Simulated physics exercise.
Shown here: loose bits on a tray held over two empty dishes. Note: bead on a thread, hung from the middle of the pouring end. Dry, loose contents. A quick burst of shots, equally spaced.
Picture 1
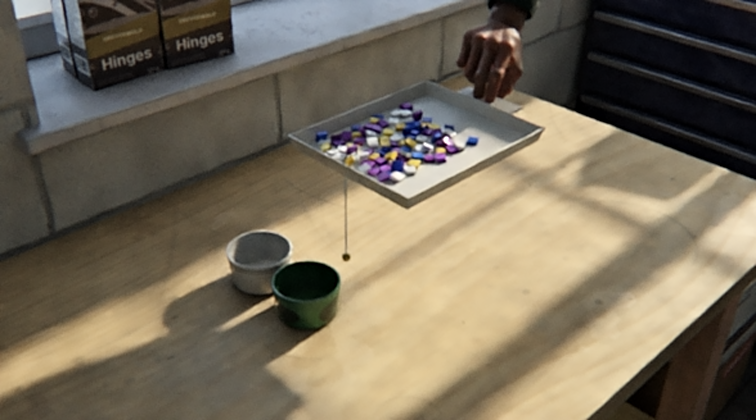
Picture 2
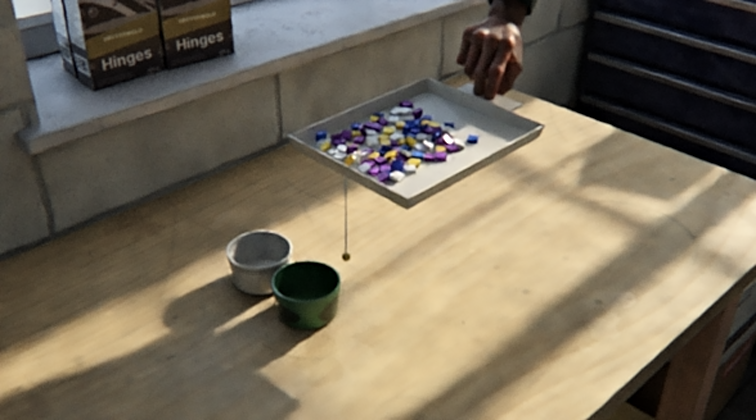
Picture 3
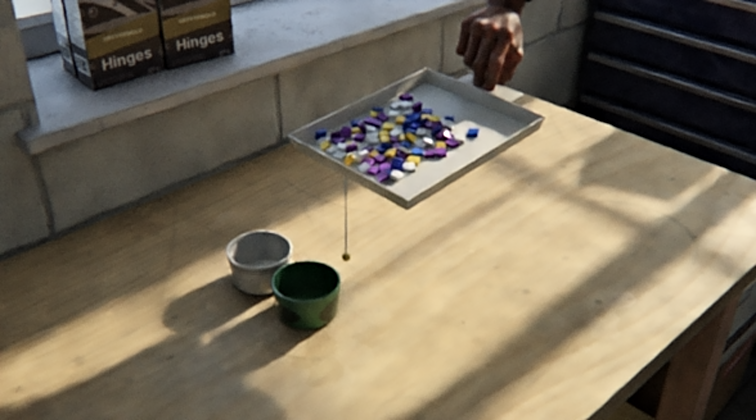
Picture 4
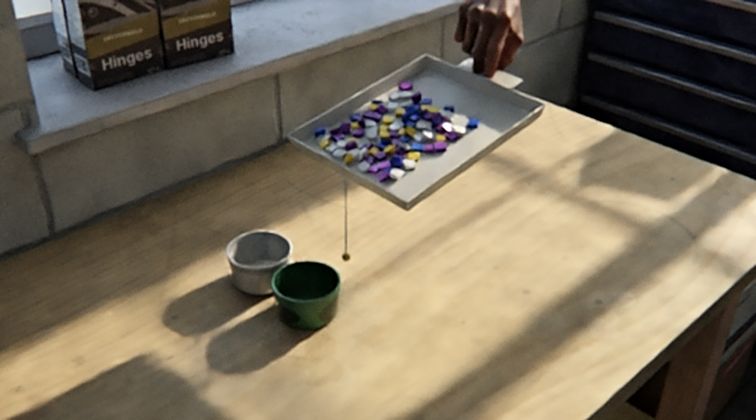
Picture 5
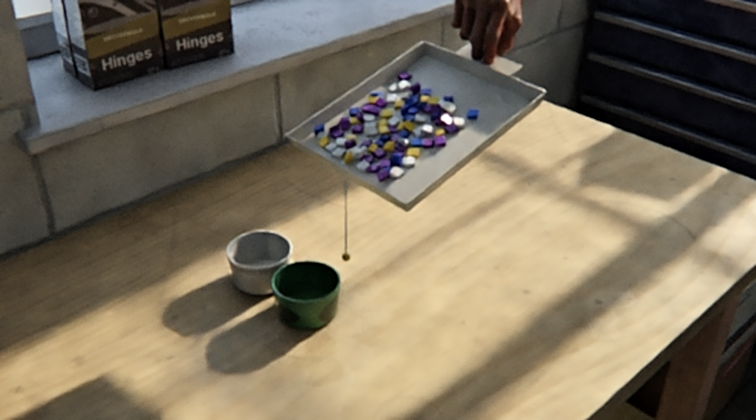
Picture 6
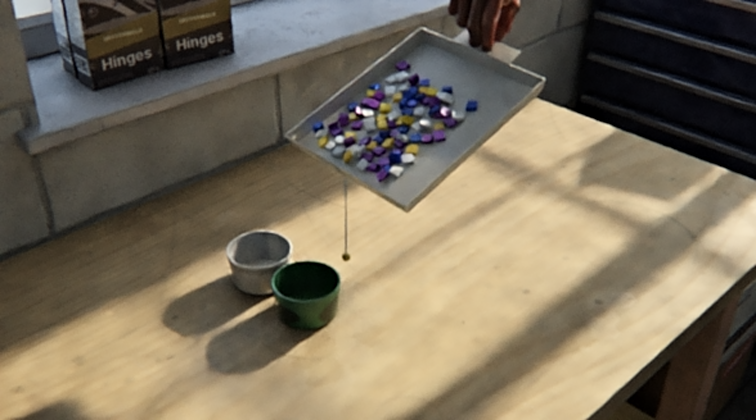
On a sunlit wooden workbench, a hand gradually raises the far end of a tray of colourful tiles above two empty dishes.
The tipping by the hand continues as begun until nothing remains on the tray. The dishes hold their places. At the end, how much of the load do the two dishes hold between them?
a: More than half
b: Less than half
(b) Less than half.
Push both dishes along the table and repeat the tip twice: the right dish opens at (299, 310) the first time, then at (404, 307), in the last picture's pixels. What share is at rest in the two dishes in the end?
About 30 per cent, then about 20 per cent.
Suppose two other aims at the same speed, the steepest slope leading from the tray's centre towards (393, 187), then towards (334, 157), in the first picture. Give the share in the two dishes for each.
Lab note: Case 1 near 10 %, case 2 near 30 %.
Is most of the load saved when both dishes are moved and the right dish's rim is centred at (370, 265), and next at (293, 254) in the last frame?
The pair would catch the lesser share the first time and the lesser share the second time.
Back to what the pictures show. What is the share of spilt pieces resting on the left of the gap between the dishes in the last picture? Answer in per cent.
Share to the left: Near 20 per cent.
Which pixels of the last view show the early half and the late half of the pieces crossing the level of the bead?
At (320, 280) for the first part, then at (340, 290) for the others.
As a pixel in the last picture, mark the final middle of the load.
The centre comes to rest close to (327, 331).
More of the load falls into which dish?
Pick: The one placed right.
Soon after the last picture, tray tipped steeply; nearly all on the tray; a stray few in the air.
A little later, tray tipped past a quarter turn; about a third on the tray; a small part in the right dish; a stray few in the left dish; a small part outside both; about a third in the air.
Later still, tray tipped past a quarter turn; about a third in the right dish; a stray few in the left dish; about two thirds outside both.
At rest, tray tipped past a quarter turn; about a third in the right dish; a stray few in the left dish; about two thirds outside both.
